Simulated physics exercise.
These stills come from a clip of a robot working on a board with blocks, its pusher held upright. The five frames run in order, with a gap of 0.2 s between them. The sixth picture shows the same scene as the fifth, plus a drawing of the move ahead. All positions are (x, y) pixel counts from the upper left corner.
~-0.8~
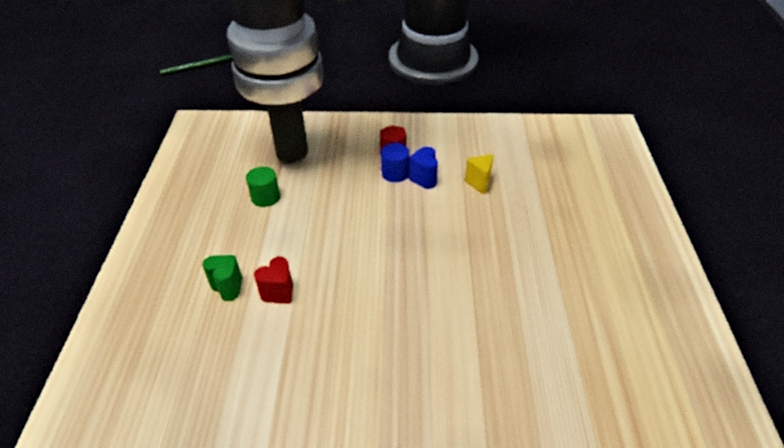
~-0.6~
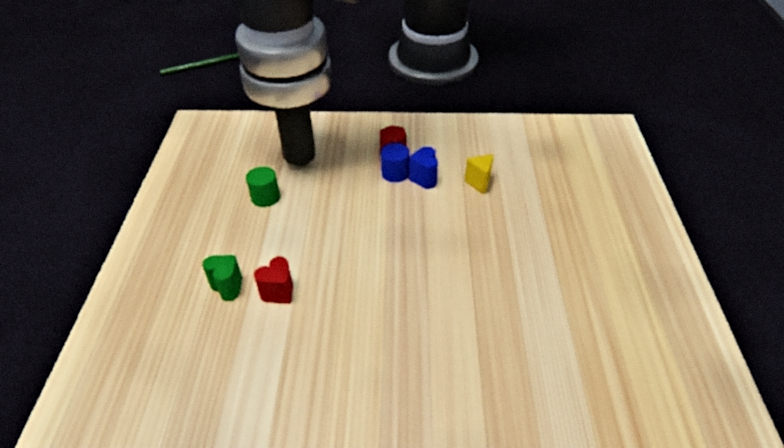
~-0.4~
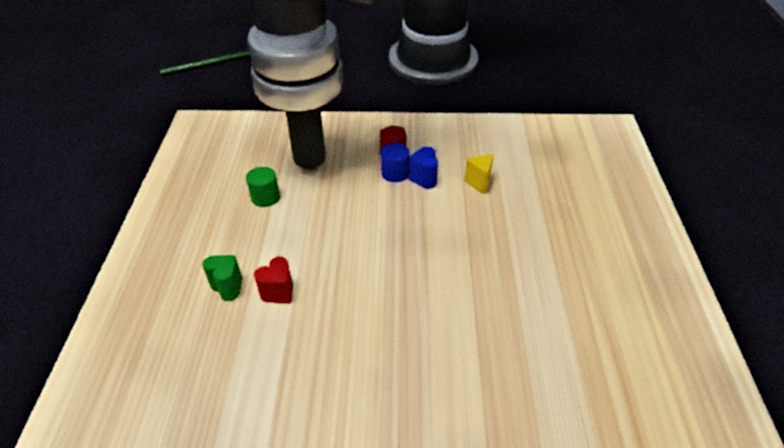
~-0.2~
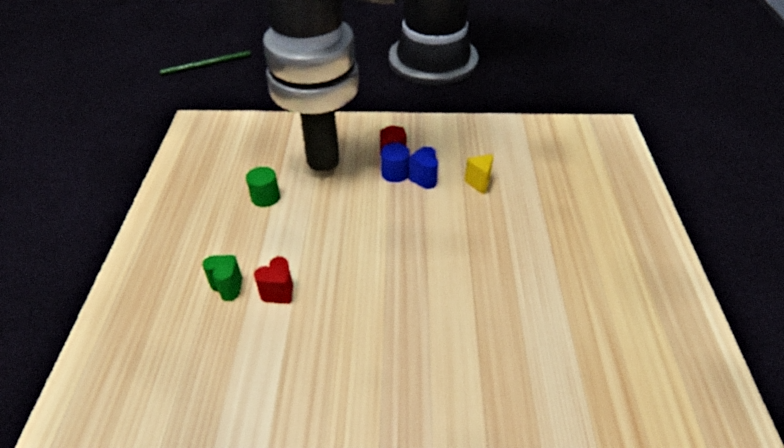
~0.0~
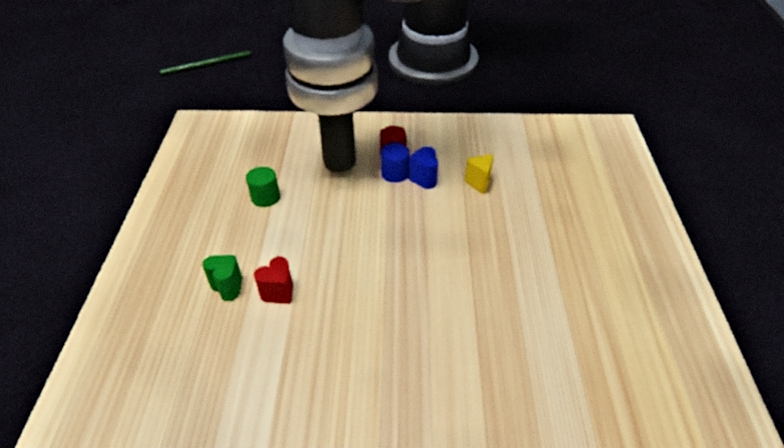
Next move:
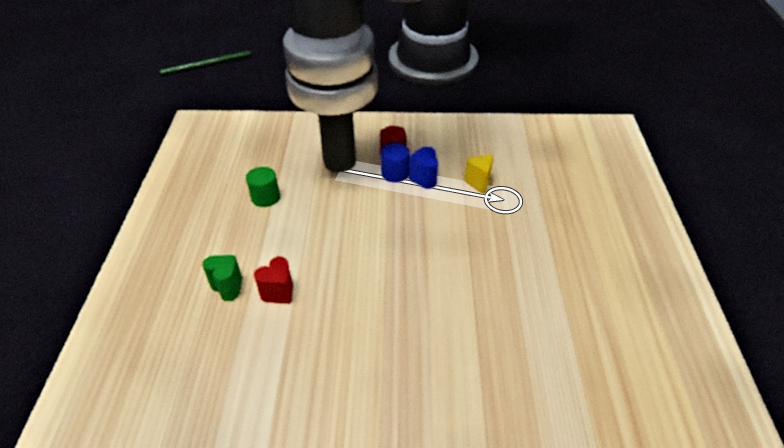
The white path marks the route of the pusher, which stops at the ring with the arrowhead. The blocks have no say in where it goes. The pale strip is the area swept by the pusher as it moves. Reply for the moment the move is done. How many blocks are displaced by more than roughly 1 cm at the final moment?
The answer is three or more blocks.
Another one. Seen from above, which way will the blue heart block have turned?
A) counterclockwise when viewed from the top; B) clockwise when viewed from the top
Answer: A.
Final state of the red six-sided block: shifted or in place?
It stays.
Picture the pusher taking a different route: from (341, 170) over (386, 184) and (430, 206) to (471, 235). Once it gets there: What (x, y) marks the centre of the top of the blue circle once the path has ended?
At the end it should sit near (419, 151).
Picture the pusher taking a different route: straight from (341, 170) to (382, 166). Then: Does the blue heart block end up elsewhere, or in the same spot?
Shifted out of place.
The line goes straight from (341, 170) to (503, 200).
On the path given first. One third of the way, pusher (394, 173); blue circle (425, 152); blue heart block (450, 159).
Two thirds of the way, pusher (449, 183); blue circle (450, 146); blue heart block (483, 162); yellow triangular block (507, 163).
At the end, pusher (505, 193); red six-sided block unmoved; blue circle (450, 146); blue heart block (522, 161), turned 95° anticlockwise; yellow triangular block (541, 151), turned 15° clockwise.
